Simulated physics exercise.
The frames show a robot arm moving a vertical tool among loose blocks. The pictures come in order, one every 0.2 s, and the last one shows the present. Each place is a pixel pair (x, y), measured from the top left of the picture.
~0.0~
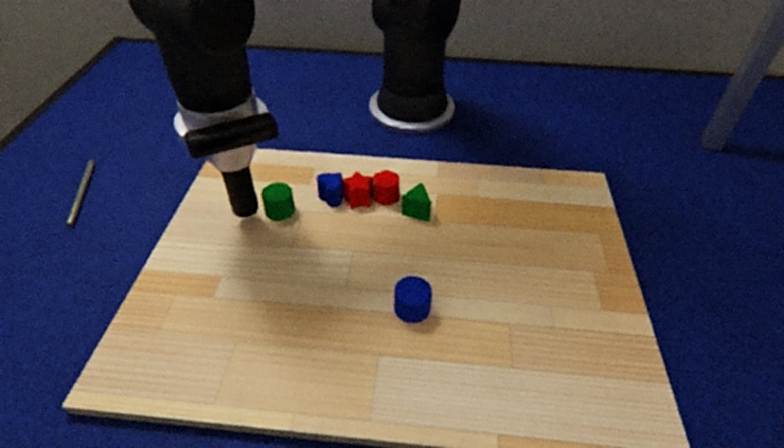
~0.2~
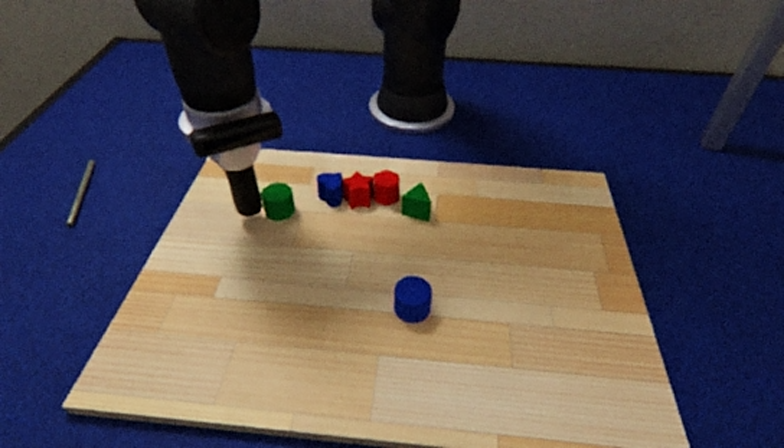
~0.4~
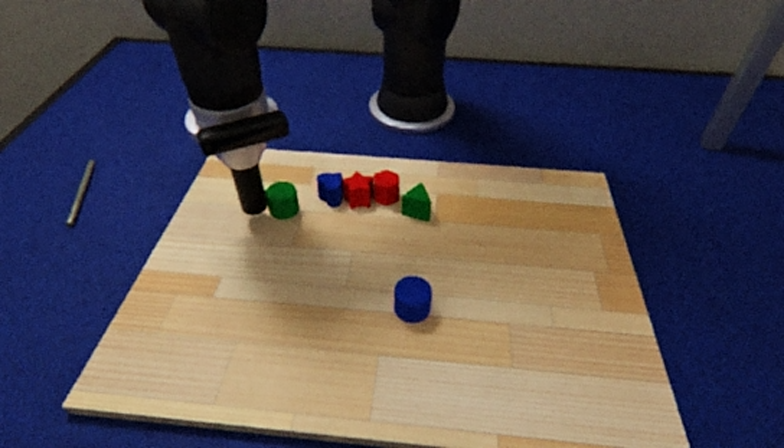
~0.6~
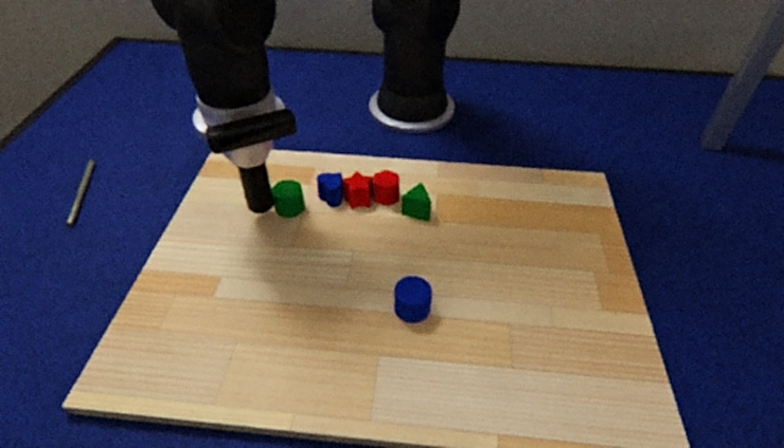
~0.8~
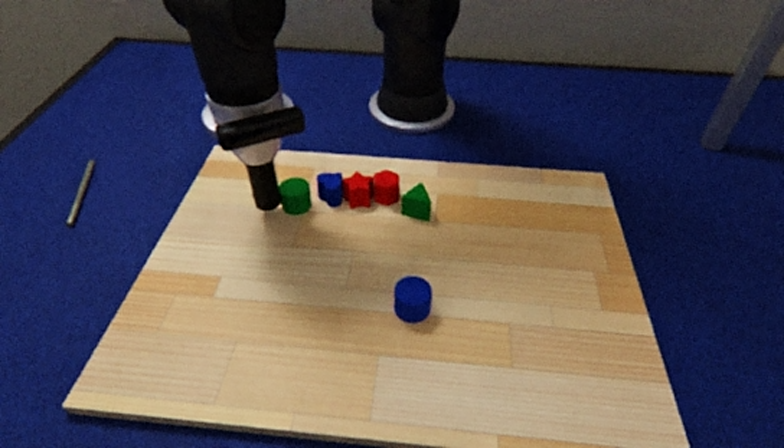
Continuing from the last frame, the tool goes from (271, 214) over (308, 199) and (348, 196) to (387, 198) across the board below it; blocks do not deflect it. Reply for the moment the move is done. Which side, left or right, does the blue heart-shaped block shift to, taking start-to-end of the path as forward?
Facing from start to end, it shifts left.
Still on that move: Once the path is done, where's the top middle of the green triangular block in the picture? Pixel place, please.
Near (433, 198).
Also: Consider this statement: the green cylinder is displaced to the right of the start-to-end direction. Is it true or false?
False
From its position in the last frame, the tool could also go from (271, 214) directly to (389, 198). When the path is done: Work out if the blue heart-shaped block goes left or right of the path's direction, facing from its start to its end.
Shifts left.
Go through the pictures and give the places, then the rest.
In the first picture, tip of the tool at (246, 210), middles of tops, green cylinder at (276, 192), blue heart-shaped block at (330, 179), red star block at (358, 181), red hexagonal block at (387, 178), green triangular block at (418, 193).
In the second picture, tool at (250, 209), nothing pushed.
In the third picture, tool at (255, 207), green cylinder at (281, 190).
In the fourth picture, tool at (261, 206), green cylinder at (287, 188).
In the fifth picture, tool at (268, 203), green cylinder at (294, 186), blue heart-shaped block at (330, 179), red star block at (358, 181), red hexagonal block at (387, 178), green triangular block at (418, 193).
The first path, step by step. One third of the way, tool at (307, 188); green cylinder at (328, 168); blue heart-shaped block at (354, 167), turned 50° clockwise; red star block at (364, 180); red hexagonal block at (393, 179).
Two thirds of the way, tool at (347, 186); green cylinder at (352, 161); blue heart-shaped block at (379, 159), turned 60° clockwise; red star block at (373, 182), turned 25° clockwise; red hexagonal block at (402, 180), turned 15° anticlockwise.
At the end, tool at (388, 187); green cylinder at (353, 161); blue heart-shaped block at (379, 158), turned 60° clockwise; red star block at (410, 185), turned 50° clockwise; red hexagonal block at (435, 182), turned 25° anticlockwise; green triangular block at (433, 198), turned 50° clockwise.
